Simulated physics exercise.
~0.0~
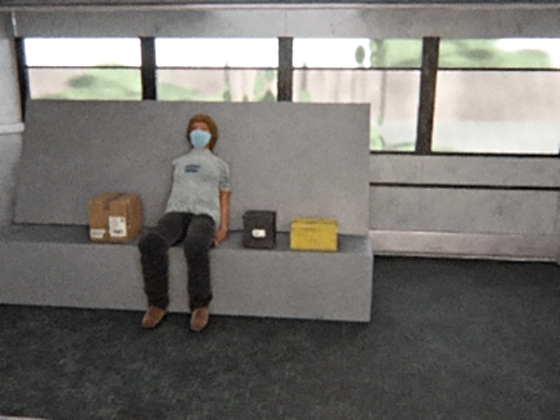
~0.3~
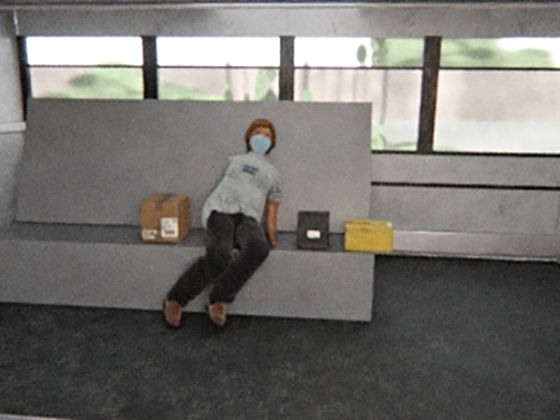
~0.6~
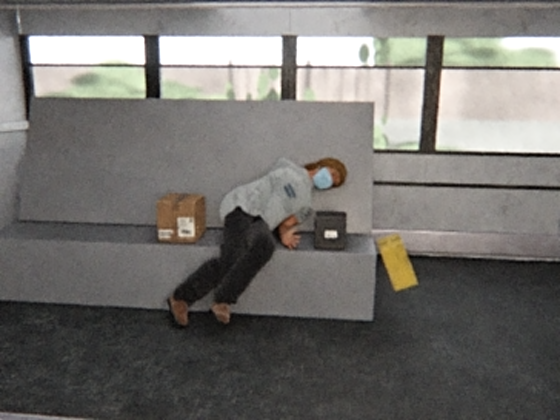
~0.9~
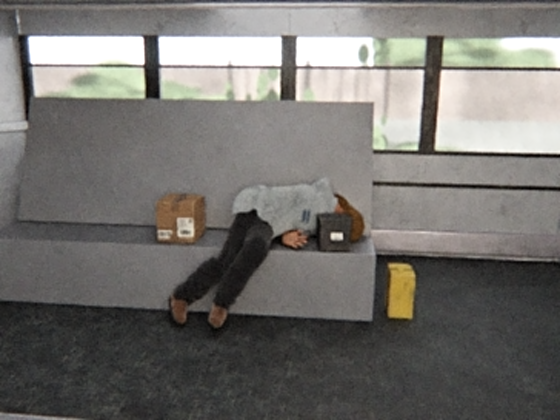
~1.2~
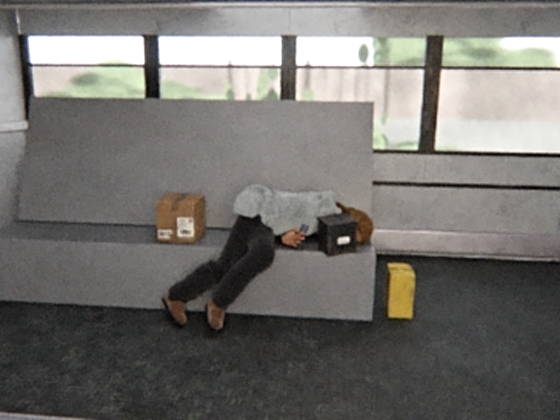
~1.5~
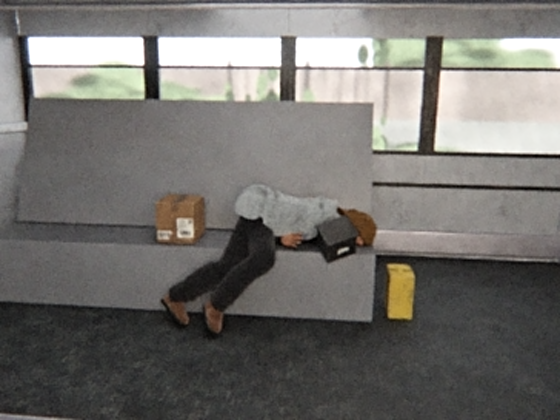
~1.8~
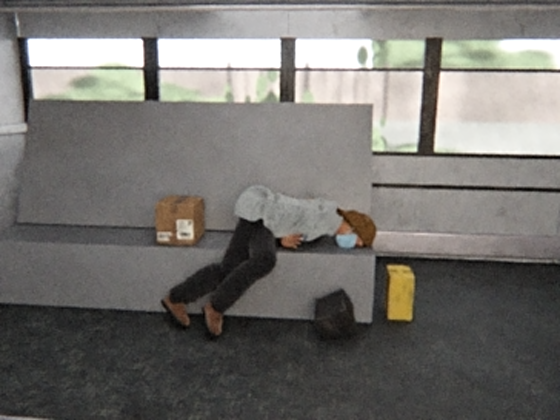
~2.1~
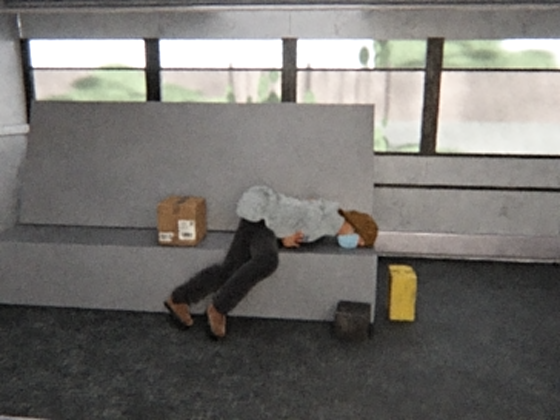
We see a masked person slumped on a grey bench in a rail car slide right with the boxes and topple sideways; the yellow box drops off the end, then the black one tips and falls to the floor, while the brown box stays beside the lying person.
